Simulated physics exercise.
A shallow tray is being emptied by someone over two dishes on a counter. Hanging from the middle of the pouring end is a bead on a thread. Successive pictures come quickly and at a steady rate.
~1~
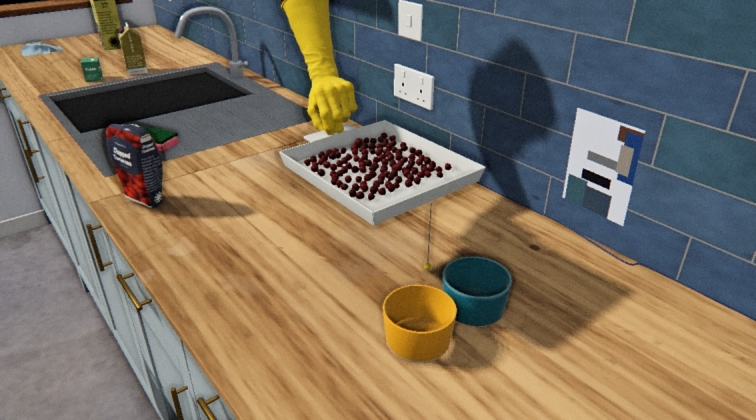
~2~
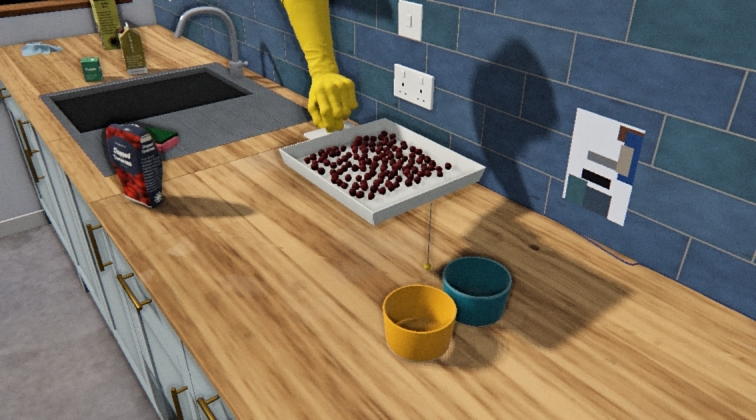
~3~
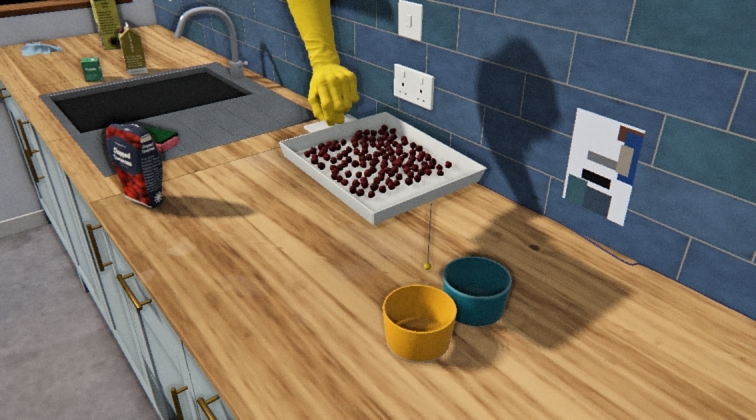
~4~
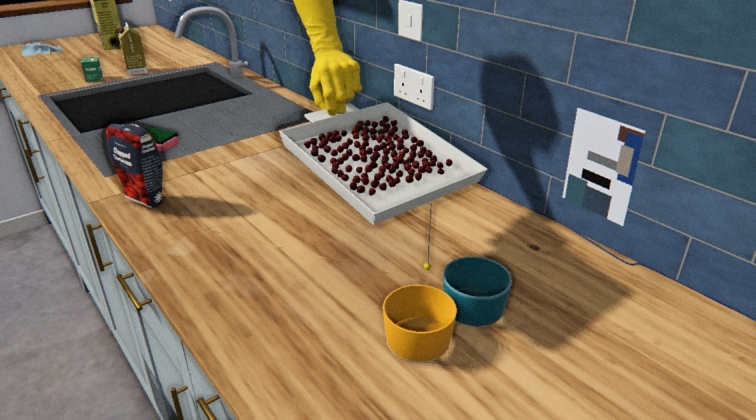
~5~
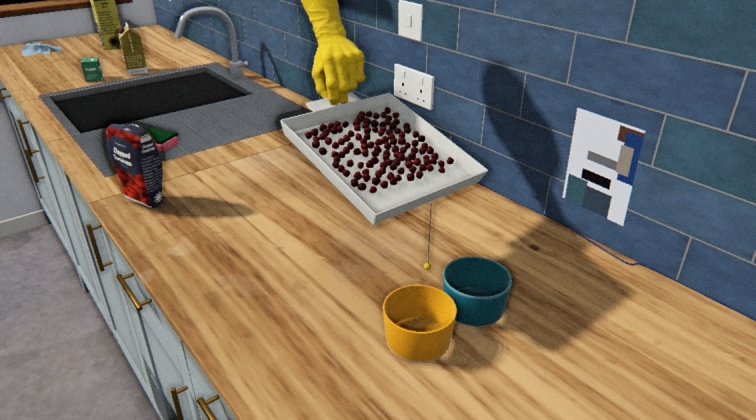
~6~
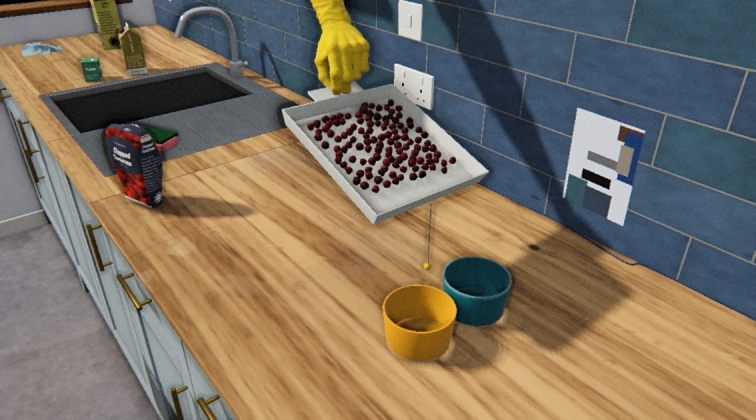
A shallow white tray of dark red cherries is held by a yellow-gloved hand above a wooden kitchen counter, seen from above at an angle. A yellow bead hangs by a thread near an orange dish and a teal dish at its right, with a sink behind and blue tiles alongside. The hand gradually raises the tray's far end, tilting it toward the dishes, while the camera stays still.
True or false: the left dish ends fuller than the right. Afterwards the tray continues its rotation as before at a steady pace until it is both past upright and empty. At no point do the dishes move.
False.
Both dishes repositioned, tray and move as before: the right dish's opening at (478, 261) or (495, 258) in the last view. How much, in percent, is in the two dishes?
Roughly 50 %, then roughly 60 %.
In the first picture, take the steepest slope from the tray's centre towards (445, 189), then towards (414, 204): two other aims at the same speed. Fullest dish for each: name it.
Try 1: The right-side dish; try 2: The left-side dish.
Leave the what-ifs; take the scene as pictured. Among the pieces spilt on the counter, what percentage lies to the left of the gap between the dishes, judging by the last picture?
My estimate is some 10 per cent.
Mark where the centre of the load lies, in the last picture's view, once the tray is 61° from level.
Near (435, 178).
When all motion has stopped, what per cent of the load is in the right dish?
My estimate is about 50 in a hundred.
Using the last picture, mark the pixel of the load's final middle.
The centre comes to rest near (470, 311).
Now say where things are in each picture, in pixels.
Corners of the pouring end at (373, 210) and (480, 167), level; middle of the load at (375, 165), dried cherries; left dish at (444, 341); right dish at (501, 306); bead on its thread at (428, 266), in the first picture.
Corners of the pouring end at (374, 210) and (480, 167), level; middle of the load at (375, 164), in the second picture.
Corners of the pouring end at (374, 210) and (481, 167), tipped barely, level across its low end; middle of the load at (375, 160), in the third picture.
Corners of the pouring end at (375, 210) and (482, 168), tipped a little, level across its low end; middle of the load at (376, 155), in the fourth picture.
Corners of the pouring end at (376, 211) and (483, 169), tipped a little, level across its low end; middle of the load at (378, 149), in the fifth picture.
Corners of the pouring end at (377, 211) and (484, 170), tipped clearly, level across its low end; middle of the load at (380, 145); left dish at (444, 341); right dish at (501, 306), in the sixth picture.
Soon, tray tipped steeply; nearly all on the tray; a stray few in the air.
A while on, tray tipped right over; most on the tray; a stray few in the left dish; a small part in the right dish; a small part outside both; a small part in the air.
Towards the end, tray tipped past a quarter turn; about a quarter in the left dish; about half in the right dish; about a quarter outside both.
Finally, tray tipped past a quarter turn; about a quarter in the left dish; about half in the right dish; about a quarter outside both.
